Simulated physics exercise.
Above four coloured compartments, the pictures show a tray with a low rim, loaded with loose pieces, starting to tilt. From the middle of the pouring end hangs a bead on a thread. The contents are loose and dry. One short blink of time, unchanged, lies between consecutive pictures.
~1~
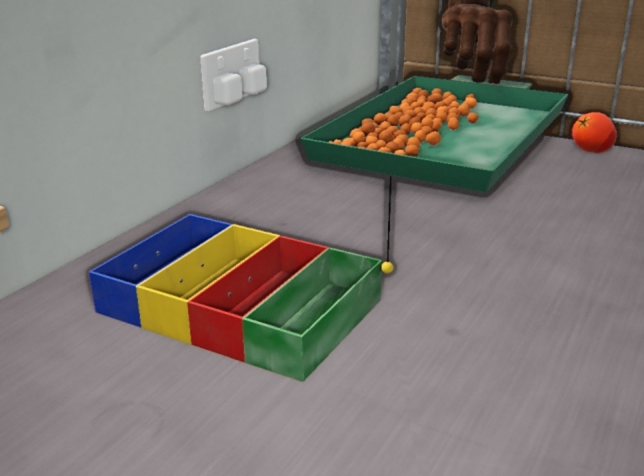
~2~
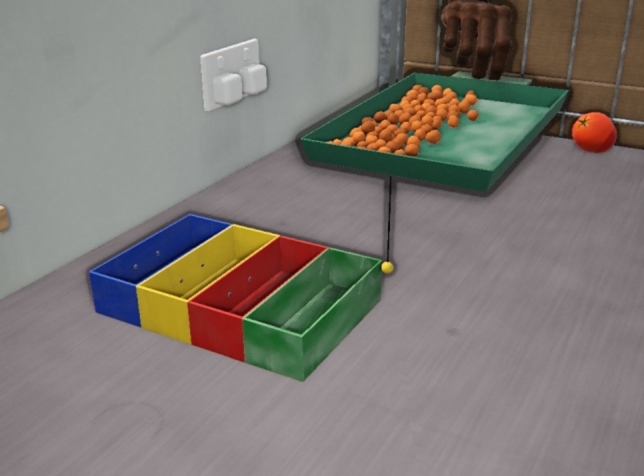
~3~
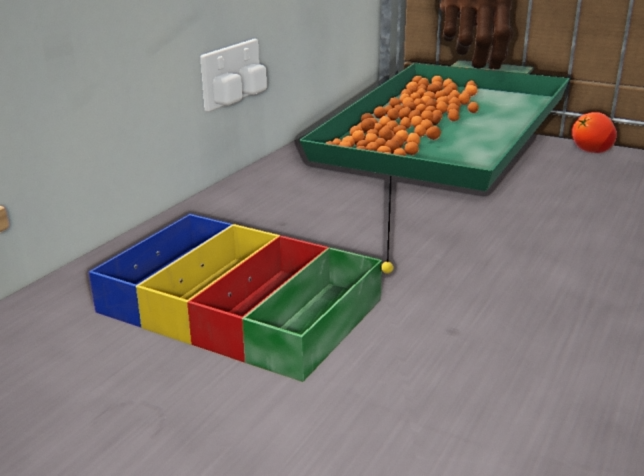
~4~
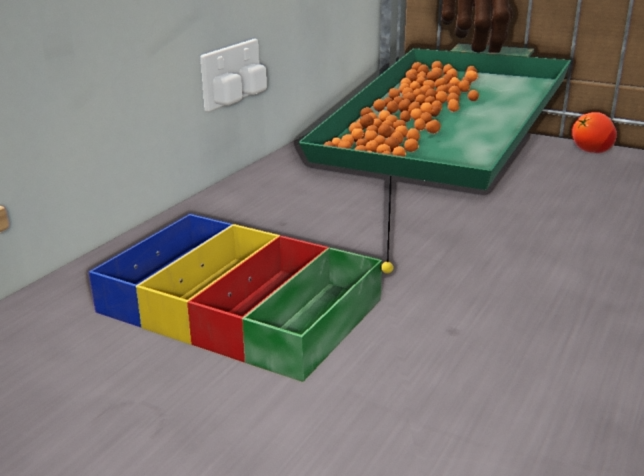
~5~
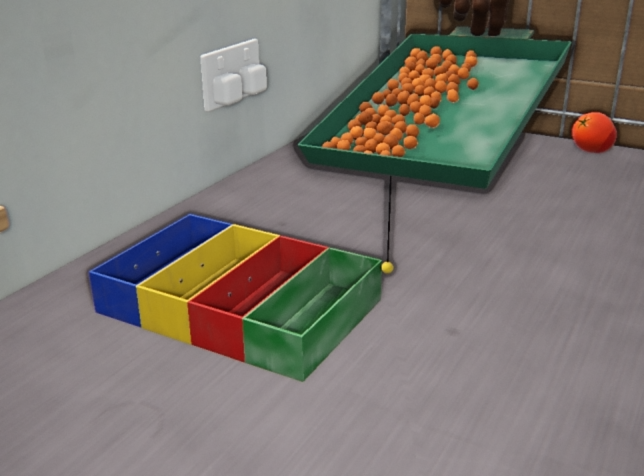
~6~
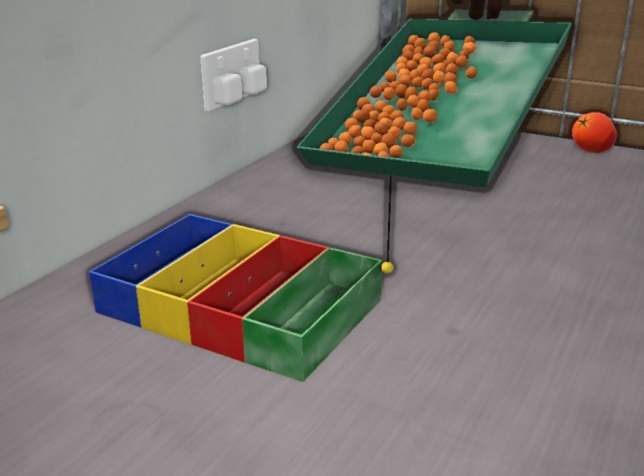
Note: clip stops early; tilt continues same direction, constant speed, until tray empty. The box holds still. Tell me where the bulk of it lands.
The bulk lands in the green cell.
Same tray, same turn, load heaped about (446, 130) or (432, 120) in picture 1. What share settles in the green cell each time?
Around 40 percent the first time and around 40 percent the second time.
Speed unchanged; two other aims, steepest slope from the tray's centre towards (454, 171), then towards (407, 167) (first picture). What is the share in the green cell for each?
The first try yields 0 percent and the second 30 percent.
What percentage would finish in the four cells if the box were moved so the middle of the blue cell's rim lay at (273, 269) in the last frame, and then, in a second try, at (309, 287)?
100 and 80 in a hundred, in turn.
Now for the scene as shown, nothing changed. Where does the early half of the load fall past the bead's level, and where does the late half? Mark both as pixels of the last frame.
It goes through near (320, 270) first, then near (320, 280).
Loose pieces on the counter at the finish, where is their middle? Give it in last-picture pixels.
Around (360, 371).
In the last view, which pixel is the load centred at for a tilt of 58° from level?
Near (358, 117).
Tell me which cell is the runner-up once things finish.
Next in line is that red cell.
Soon after the last picture, tray tipped steeply; all on the tray.
A little later, tray tipped right over; about two thirds on the tray; a small part in the green cell; a stray few in the red cell; about a quarter falling or outside the box.
Later still, tray tipped past a quarter turn; about half in the green cell; about a quarter in the red cell; a stray few in the yellow cell; about a third falling or outside the box.
At rest, tray tipped past a quarter turn; about half in the green cell; about a quarter in the red cell; a stray few in the yellow cell; none in the blue cell; about a third outside the box.
